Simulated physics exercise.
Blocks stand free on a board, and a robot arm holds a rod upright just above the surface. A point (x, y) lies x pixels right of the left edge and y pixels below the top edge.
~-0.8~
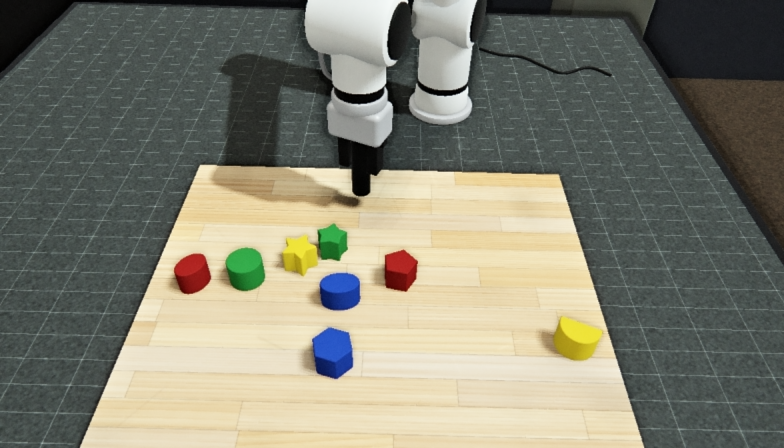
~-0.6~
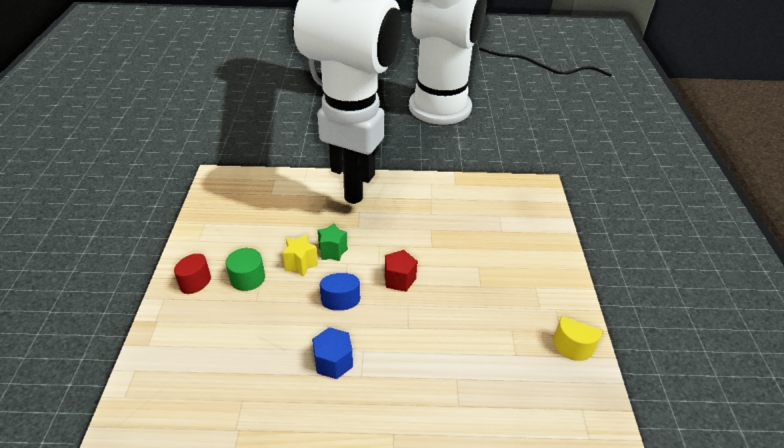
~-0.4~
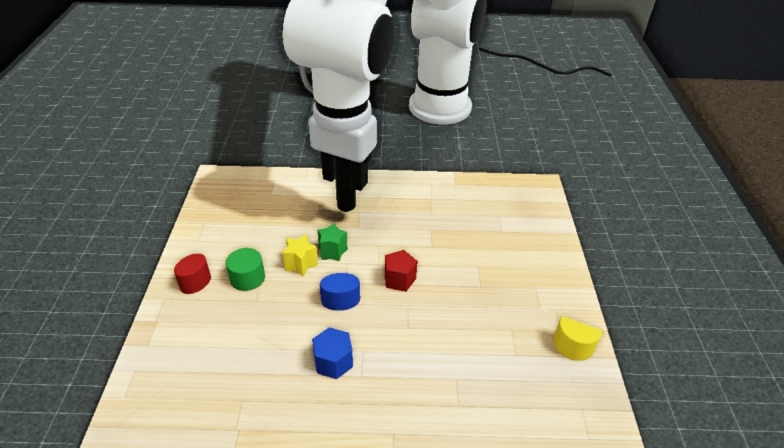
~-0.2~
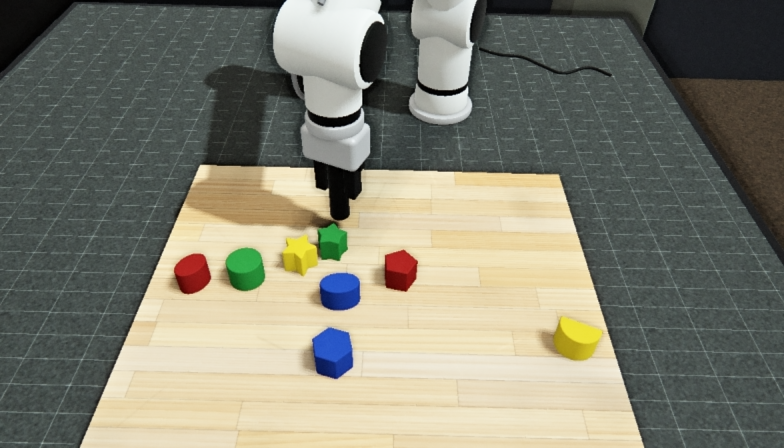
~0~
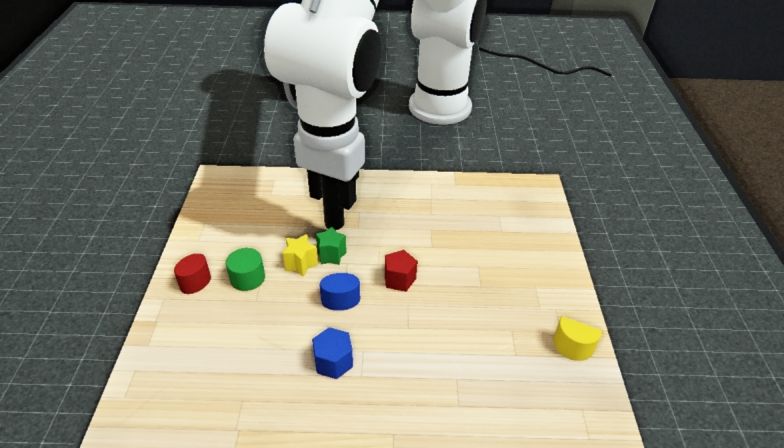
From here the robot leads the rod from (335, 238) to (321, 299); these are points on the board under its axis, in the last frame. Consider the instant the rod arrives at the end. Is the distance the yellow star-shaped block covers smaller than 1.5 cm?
Yes - that is the case.
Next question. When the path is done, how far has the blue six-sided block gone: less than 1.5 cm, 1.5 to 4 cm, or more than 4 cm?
It is going to finish within 1.5 cm of where it is now.
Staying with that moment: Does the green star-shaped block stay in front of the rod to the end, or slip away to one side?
It holds its place in front.
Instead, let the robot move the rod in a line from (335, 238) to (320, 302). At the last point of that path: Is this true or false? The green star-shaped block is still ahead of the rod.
The claim holds.
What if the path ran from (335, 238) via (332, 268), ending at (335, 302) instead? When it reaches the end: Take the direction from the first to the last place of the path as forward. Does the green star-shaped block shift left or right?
It moves right.
The first path, step by step. One third of the way, rod (330, 244); yellow star-shaped block (298, 250), turned 35° clockwise; green star-shaped block (326, 258).
Two thirds of the way, rod (325, 264); yellow star-shaped block (297, 250), turned 40° clockwise; green star-shaped block (321, 279); blue oval (343, 296), turned 35° anticlockwise.
At the end, rod (319, 285); yellow star-shaped block (297, 250), turned 40° clockwise; green star-shaped block (314, 301), turned 15° anticlockwise; blue six-sided block still; blue oval (344, 299), turned 55° anticlockwise.
